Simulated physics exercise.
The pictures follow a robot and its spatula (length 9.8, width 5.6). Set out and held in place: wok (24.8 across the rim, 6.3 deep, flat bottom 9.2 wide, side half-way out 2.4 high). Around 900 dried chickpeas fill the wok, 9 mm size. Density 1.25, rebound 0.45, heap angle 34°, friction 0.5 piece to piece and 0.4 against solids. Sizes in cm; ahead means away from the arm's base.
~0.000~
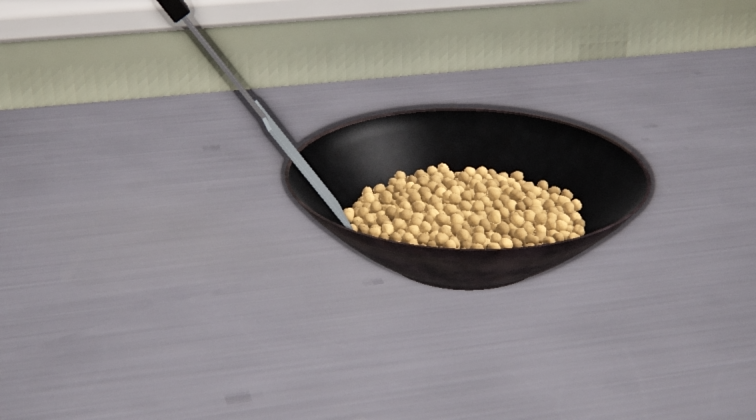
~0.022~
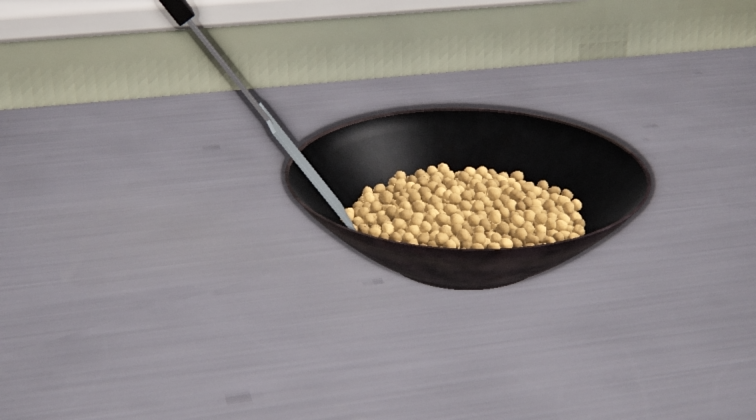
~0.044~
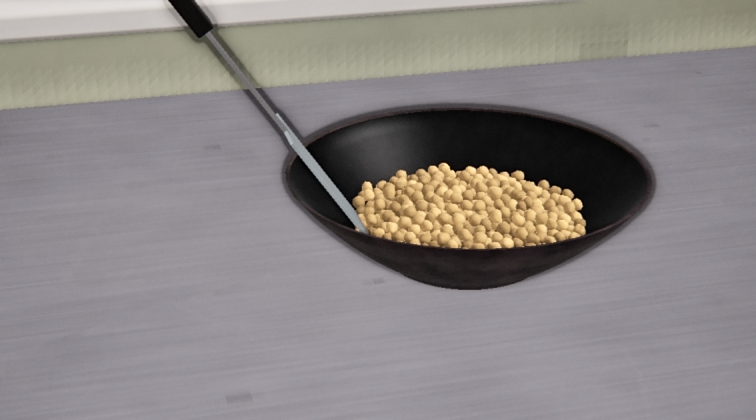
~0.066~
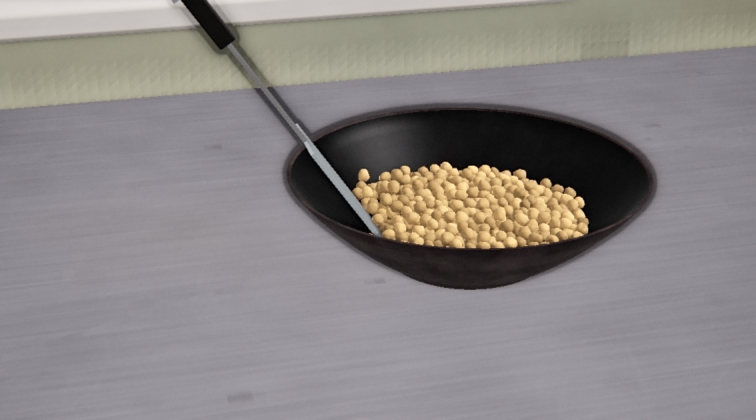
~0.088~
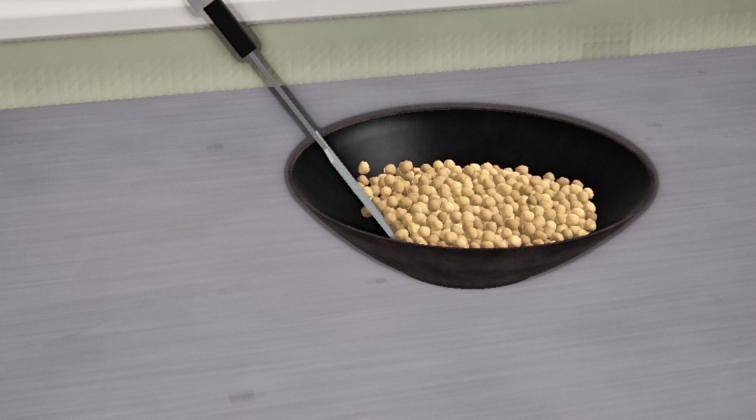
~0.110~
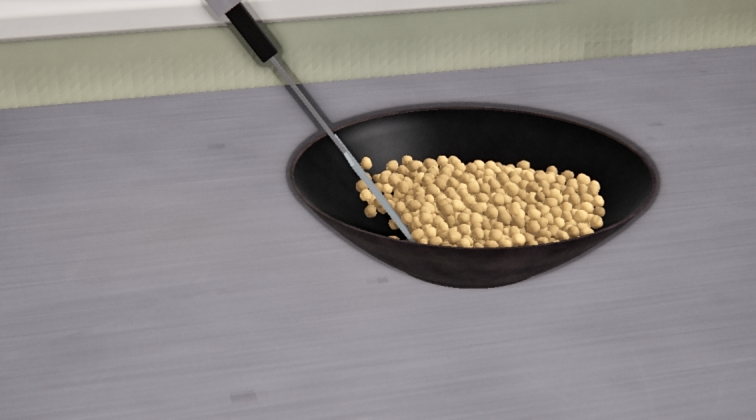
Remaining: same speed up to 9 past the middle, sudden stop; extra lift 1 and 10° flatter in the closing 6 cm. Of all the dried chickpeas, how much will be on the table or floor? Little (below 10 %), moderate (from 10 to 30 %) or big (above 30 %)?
On the table or floor the share is moderate, from 10 to 30 %.
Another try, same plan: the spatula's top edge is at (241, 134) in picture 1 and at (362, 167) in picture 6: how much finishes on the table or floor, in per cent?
Some 35 per cent.
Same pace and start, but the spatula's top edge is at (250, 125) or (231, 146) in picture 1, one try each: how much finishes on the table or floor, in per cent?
About 15 and 15 per cent.
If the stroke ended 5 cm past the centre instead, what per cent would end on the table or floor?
Then about 0 per cent.
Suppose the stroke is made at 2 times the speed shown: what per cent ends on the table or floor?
Some 35 per cent.
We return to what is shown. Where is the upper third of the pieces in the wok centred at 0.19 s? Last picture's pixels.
Near (524, 190).
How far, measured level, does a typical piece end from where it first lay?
Roughly 3 cm.
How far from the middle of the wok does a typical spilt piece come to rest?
Roughly 20 cm.
By 0.19 s, sloping 56°, highest piece 6 above the table; 900 in the wok.
By 0.27 s, sloping 52°, highest piece 8 above the table; 900 in the wok.
By 0.52 s, sloping 46°, highest piece 7 above the table; 717 in the wok, 164 on the table or floor, 19 on the blade or in flight.
By 1.57 s, sloping 46°, highest piece 7 above the table; 717 in the wok, 183 on the table or floor.
Final count, 717 in the wok, 183 on the table or floor. That is 20 % on the table or floor.
